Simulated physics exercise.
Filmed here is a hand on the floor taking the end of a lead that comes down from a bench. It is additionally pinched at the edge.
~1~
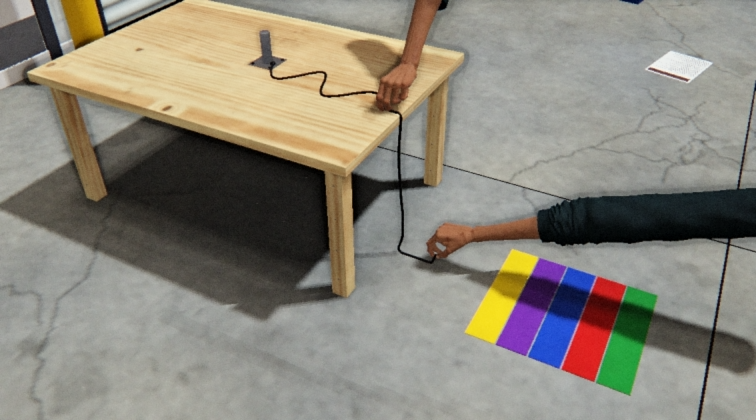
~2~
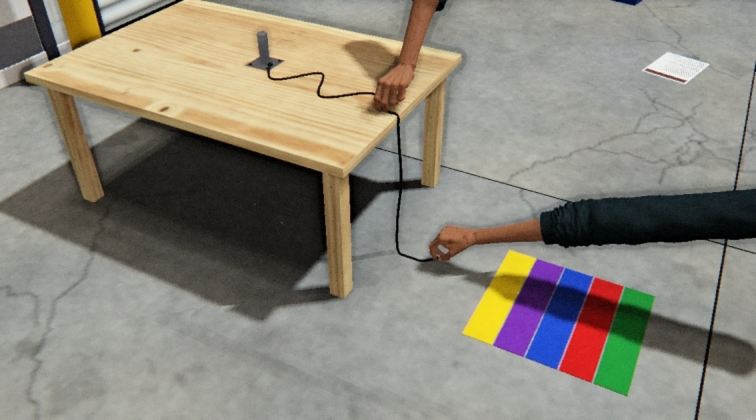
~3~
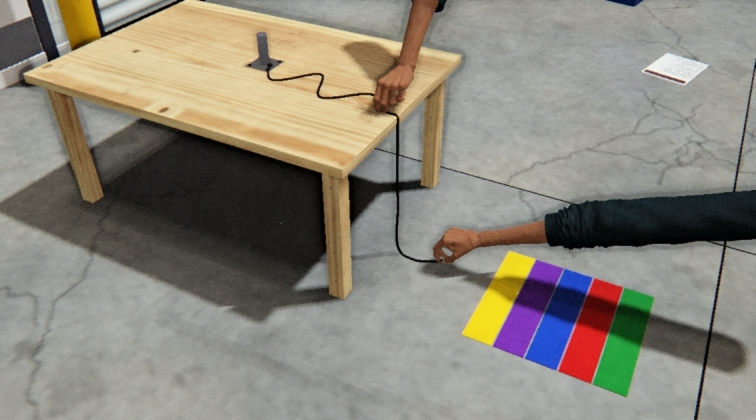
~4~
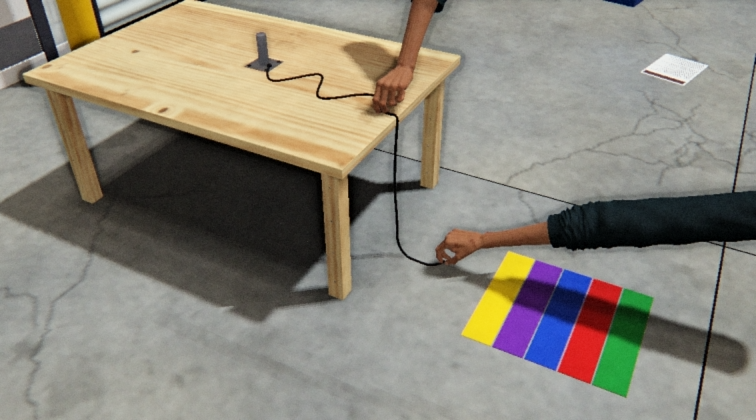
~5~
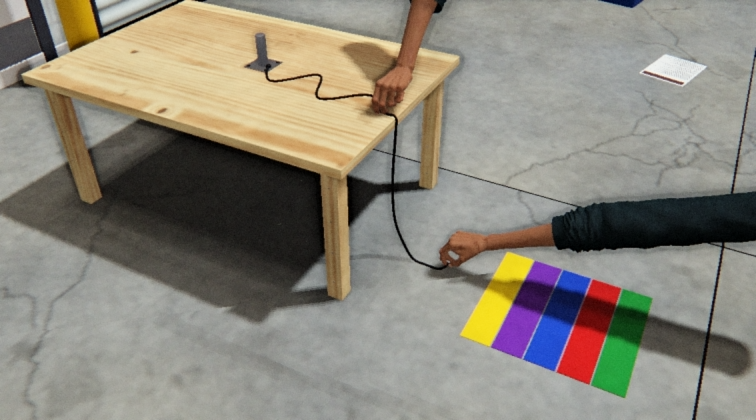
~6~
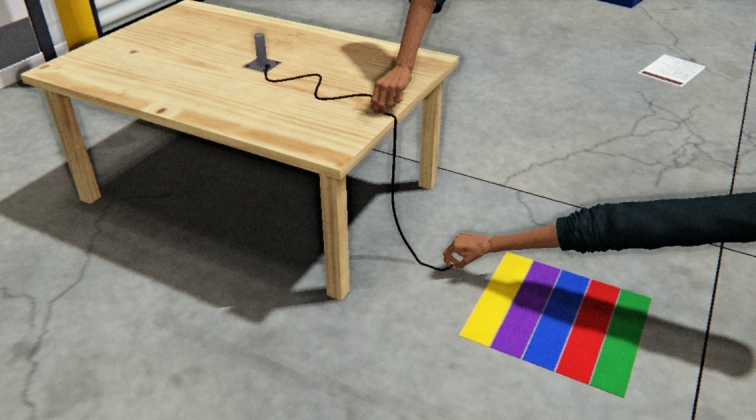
A black cord hanging from a wooden table, pinched at the edge by one hand, is held at its lower end by another hand near the floor. That lower hand slides slightly right beside the colored stripes, and the cord's sharp bend near the floor opens into a smoother, slanting curve.
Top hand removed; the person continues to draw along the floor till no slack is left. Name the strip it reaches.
The green strip.
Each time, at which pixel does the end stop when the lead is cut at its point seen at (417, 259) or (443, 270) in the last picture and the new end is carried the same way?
In turn, around (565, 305) and around (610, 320).
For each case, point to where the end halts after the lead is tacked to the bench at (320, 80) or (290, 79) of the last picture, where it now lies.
In order: Close to (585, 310) and close to (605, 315).
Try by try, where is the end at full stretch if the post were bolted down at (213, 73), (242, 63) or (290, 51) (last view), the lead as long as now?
Try by try: (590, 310), (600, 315) and (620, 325).
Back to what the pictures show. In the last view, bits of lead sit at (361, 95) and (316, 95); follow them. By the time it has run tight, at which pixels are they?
(412, 125) and (369, 101).
Soon after, end near (577, 307); over blue.
After that, end near (611, 319); over red.
At the stop, end near (631, 326); over green. It gets as far as the green strip.
